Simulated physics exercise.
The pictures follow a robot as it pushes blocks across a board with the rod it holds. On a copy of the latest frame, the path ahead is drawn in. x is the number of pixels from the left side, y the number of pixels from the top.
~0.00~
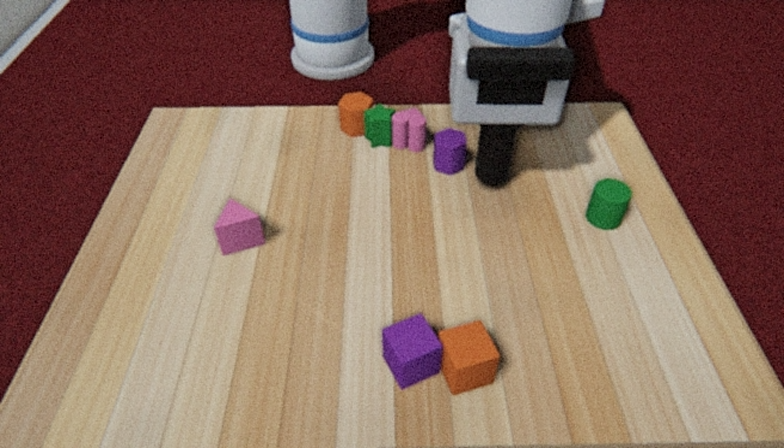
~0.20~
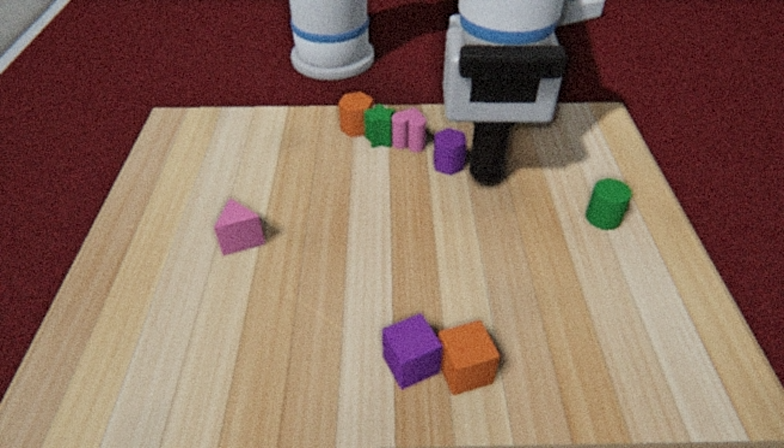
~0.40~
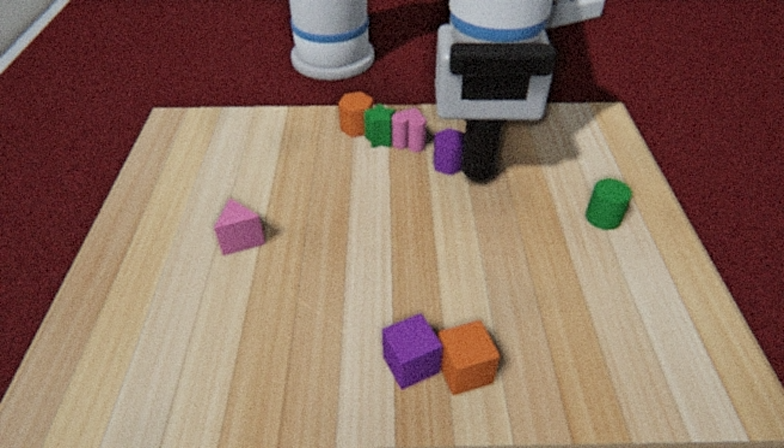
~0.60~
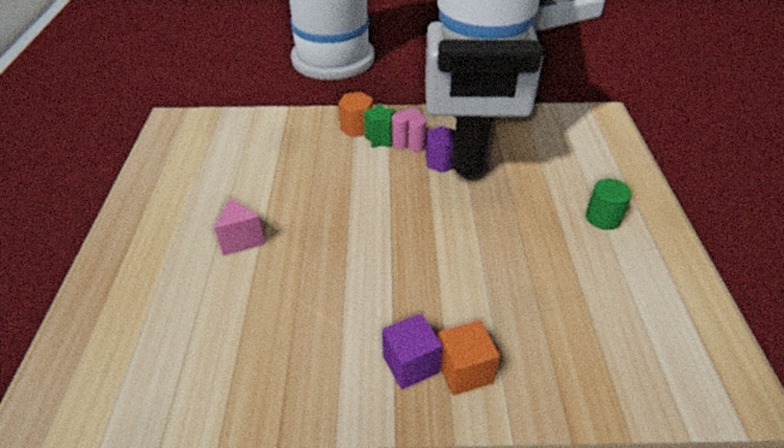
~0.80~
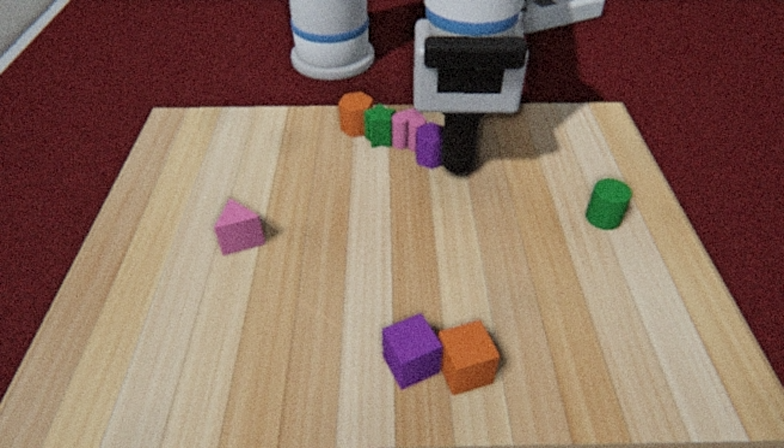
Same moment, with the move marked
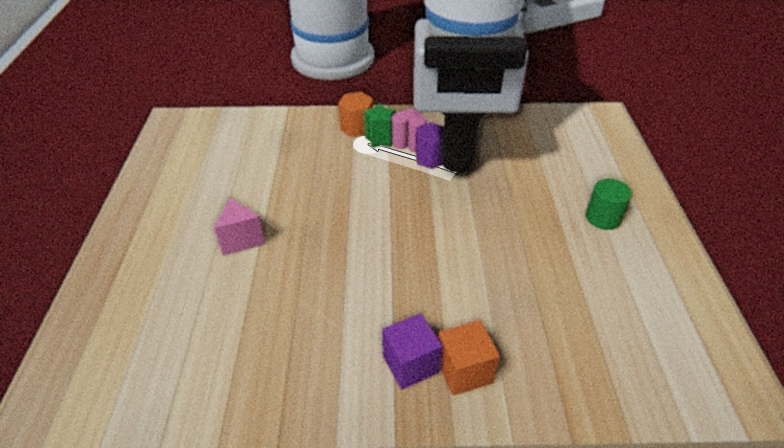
Robot arm with a black rod sliding left, nudging a purple block toward a pink one in a row on a wooden board.
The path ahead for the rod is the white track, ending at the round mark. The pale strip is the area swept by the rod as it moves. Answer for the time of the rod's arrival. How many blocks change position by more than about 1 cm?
The answer is three or more blocks.
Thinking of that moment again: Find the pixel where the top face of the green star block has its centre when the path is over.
I'd say the green star block ends with its top centre at (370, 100).
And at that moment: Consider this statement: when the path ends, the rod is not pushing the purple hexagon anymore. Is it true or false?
Answer: True.
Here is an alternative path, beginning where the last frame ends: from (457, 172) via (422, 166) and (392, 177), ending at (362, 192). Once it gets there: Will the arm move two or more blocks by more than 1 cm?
Final answer: Yes.
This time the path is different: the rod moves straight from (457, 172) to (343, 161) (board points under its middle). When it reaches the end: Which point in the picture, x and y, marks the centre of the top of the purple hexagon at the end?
Pixel (402, 120).
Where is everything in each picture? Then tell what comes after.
Lower end of the rod (491, 174), tops of blocks, orange hexagon (356, 101), green star block (380, 112), pink heart (410, 116), purple hexagon (451, 137), in the first picture.
Rod (486, 173), blocks as before, in the second picture.
Rod (478, 170), blocks as before, in the third picture.
Rod (469, 167), purple hexagon (443, 135), in the fourth picture.
Rod (458, 163), orange hexagon (356, 101), green star block (380, 112), pink heart (410, 116), purple hexagon (432, 131), in the fifth picture.
The drawn path runs in a line from (457, 172) to (369, 144).
The first path, step by step. One third of the way, rod (427, 153); orange hexagon (352, 100); green star block (377, 110), turned 30° anticlockwise; pink heart (404, 103), turned 35° anticlockwise; purple hexagon (411, 117), turned 40° clockwise.
Two thirds of the way, rod (396, 144); orange hexagon (342, 97), turned 15° anticlockwise; green star block (369, 103), turned 45° anticlockwise; pink heart (403, 94); purple hexagon (399, 108), turned 100° clockwise.
At the end, rod (368, 136); orange hexagon (340, 97), turned 15° anticlockwise; green star block (370, 100), turned 55° anticlockwise; pink heart (403, 92); purple hexagon (399, 106), turned 115° clockwise.
